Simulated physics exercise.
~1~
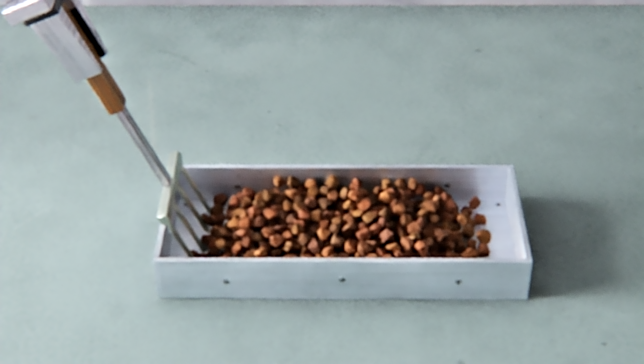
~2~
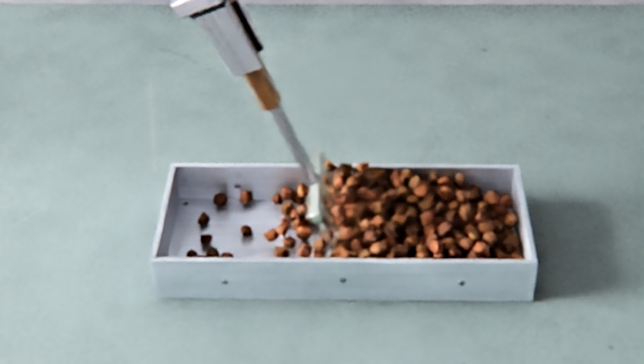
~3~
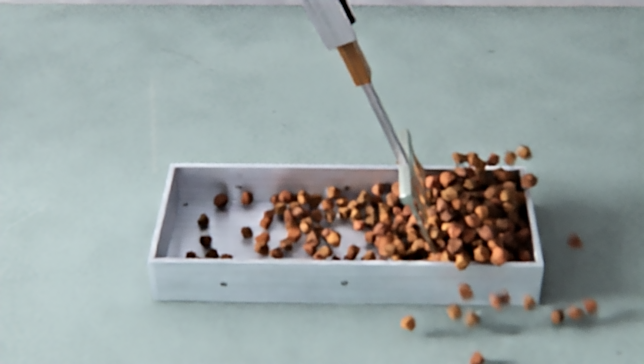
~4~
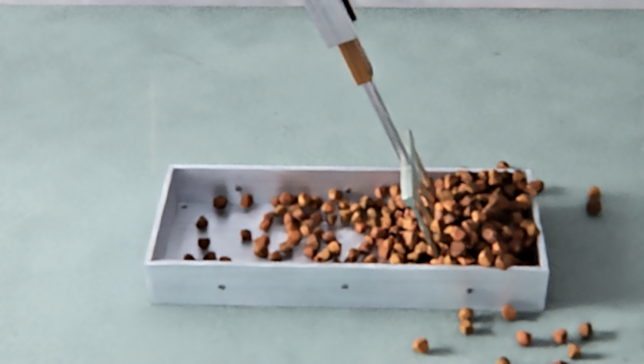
Mechanical arm raking brown pellets rightward through a white tray with a comb, heaping them at the end and spilling some over.
